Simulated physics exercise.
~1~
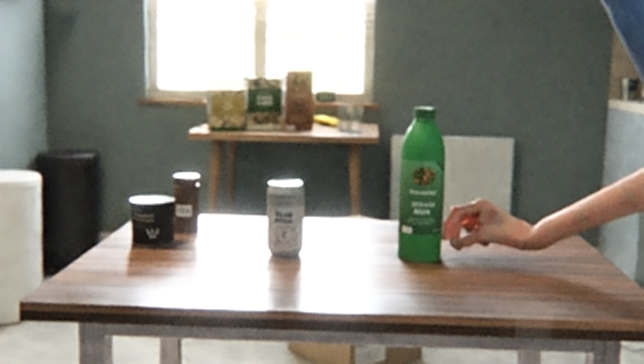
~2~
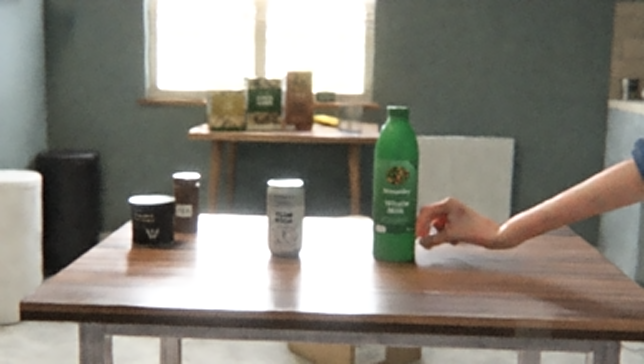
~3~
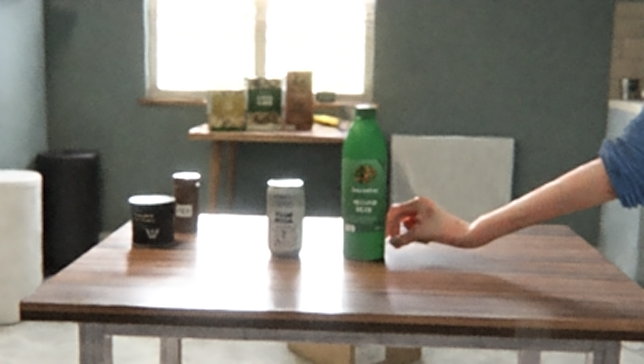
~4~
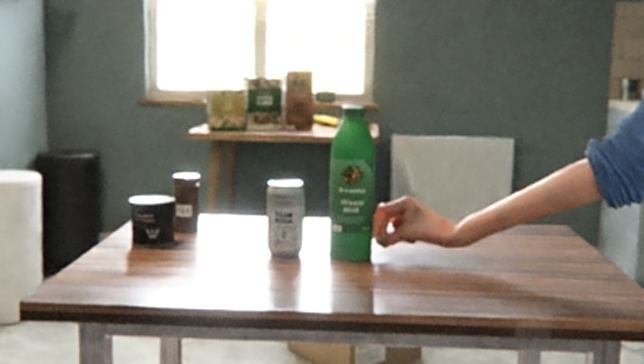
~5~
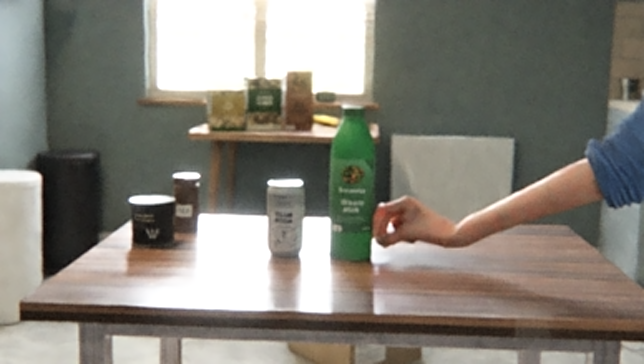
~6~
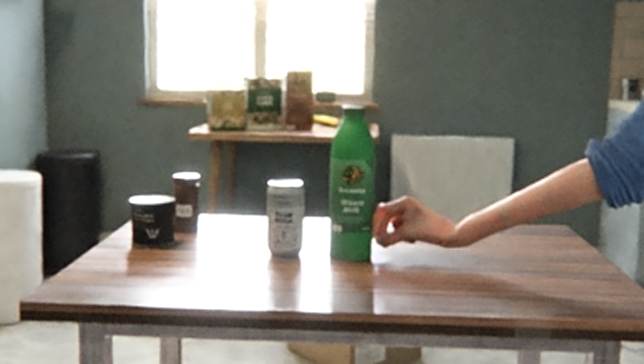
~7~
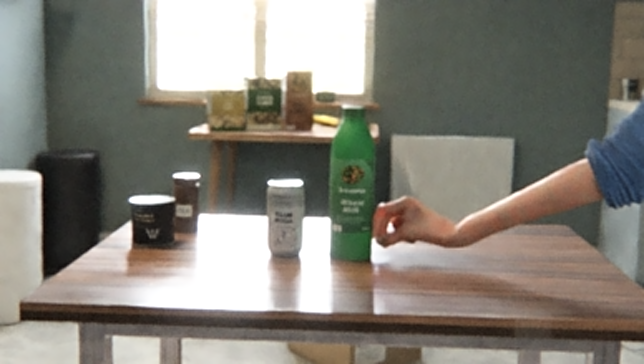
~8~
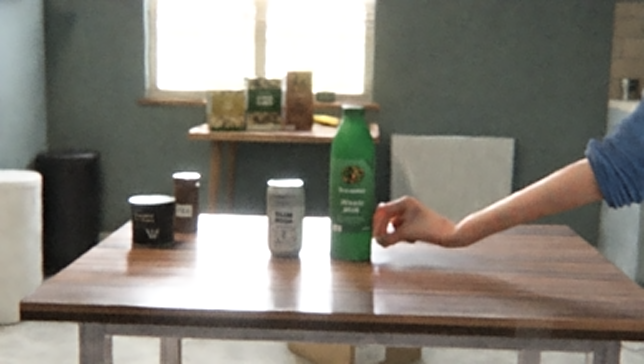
On a wooden table, a hand pushes a green bottle left and it stays upright.
